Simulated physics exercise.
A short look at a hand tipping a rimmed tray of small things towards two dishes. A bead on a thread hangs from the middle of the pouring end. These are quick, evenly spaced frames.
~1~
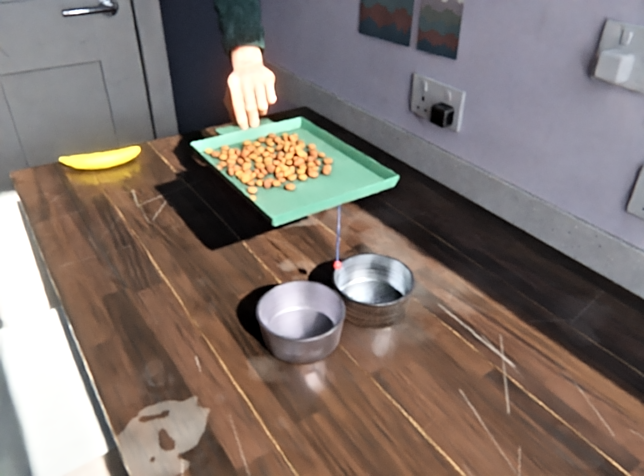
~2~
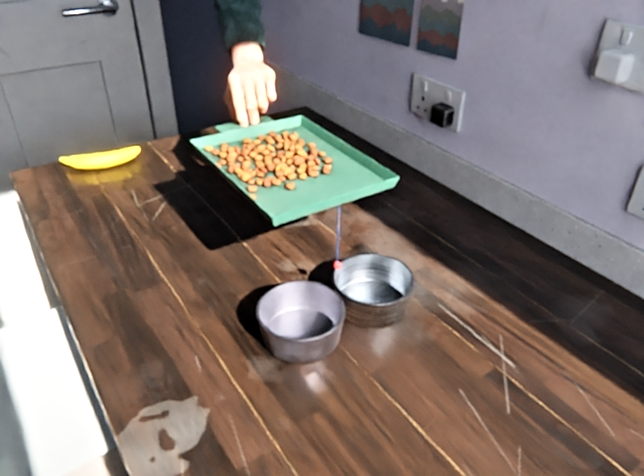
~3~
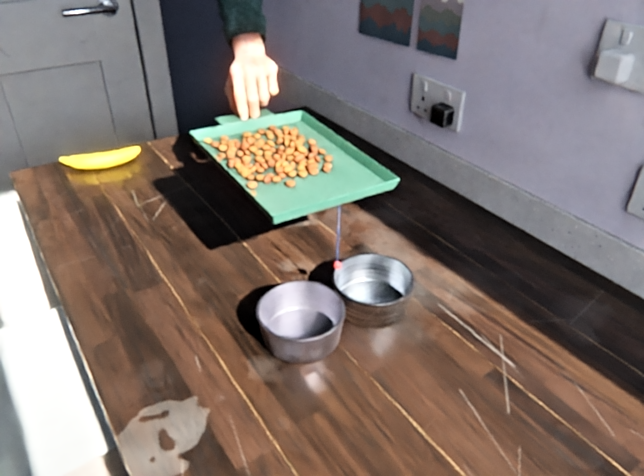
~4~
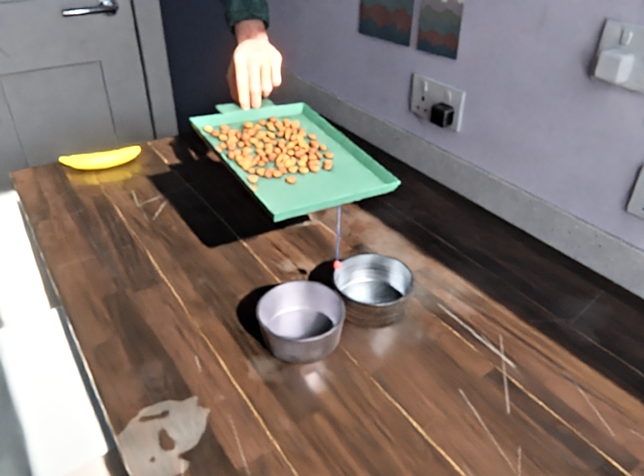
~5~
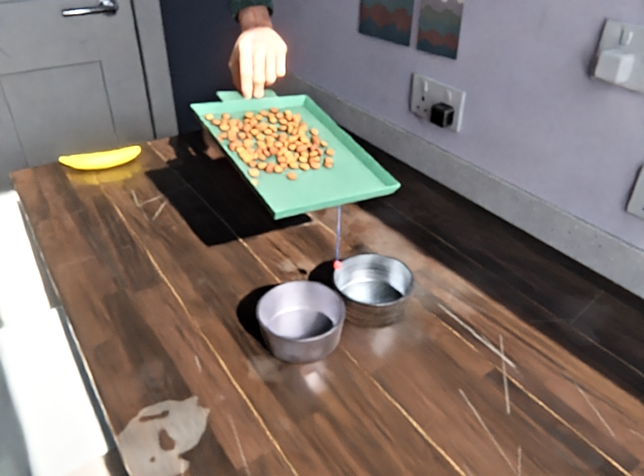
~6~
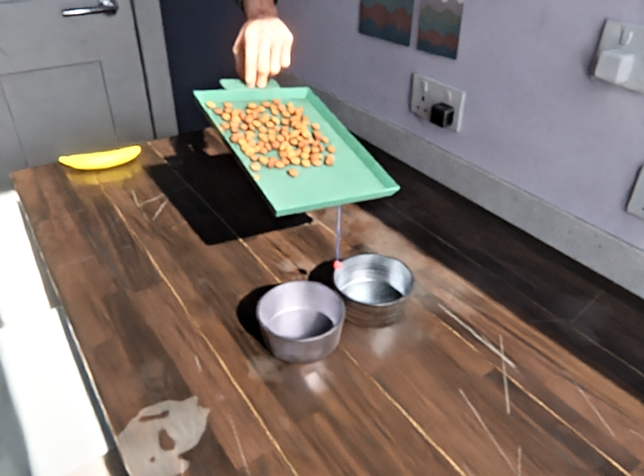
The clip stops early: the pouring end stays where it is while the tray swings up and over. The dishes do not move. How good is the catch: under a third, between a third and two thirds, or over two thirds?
Together they catch between a third and two thirds.
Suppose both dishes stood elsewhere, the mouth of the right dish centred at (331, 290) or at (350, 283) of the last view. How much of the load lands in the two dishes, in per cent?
Near 0 % and 20 %.
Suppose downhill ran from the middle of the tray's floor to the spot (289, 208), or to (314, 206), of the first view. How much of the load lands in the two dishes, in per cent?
The first gives 90 %, the second 90 %.
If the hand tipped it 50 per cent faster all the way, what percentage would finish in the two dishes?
Some 40 per cent.
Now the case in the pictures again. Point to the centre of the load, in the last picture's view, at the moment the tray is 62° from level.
Near (372, 188).
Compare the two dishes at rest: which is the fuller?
That is the right dish.
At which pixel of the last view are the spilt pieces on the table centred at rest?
At about (406, 272).
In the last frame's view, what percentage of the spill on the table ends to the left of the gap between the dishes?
It comes to 0 per cent or so.
Just after the last frame, tray tipped steeply; the larger part on the tray; about a tenth in the air.
A moment on, tray tipped right over; about a tenth on the tray; roughly half in the right dish; roughly a third outside both; about a tenth in the air.
Further on, tray tipped past a quarter turn; roughly half in the right dish; roughly half outside both.
When it is over, tray tipped past a quarter turn; not one in the left dish; roughly half in the right dish; roughly half outside both.
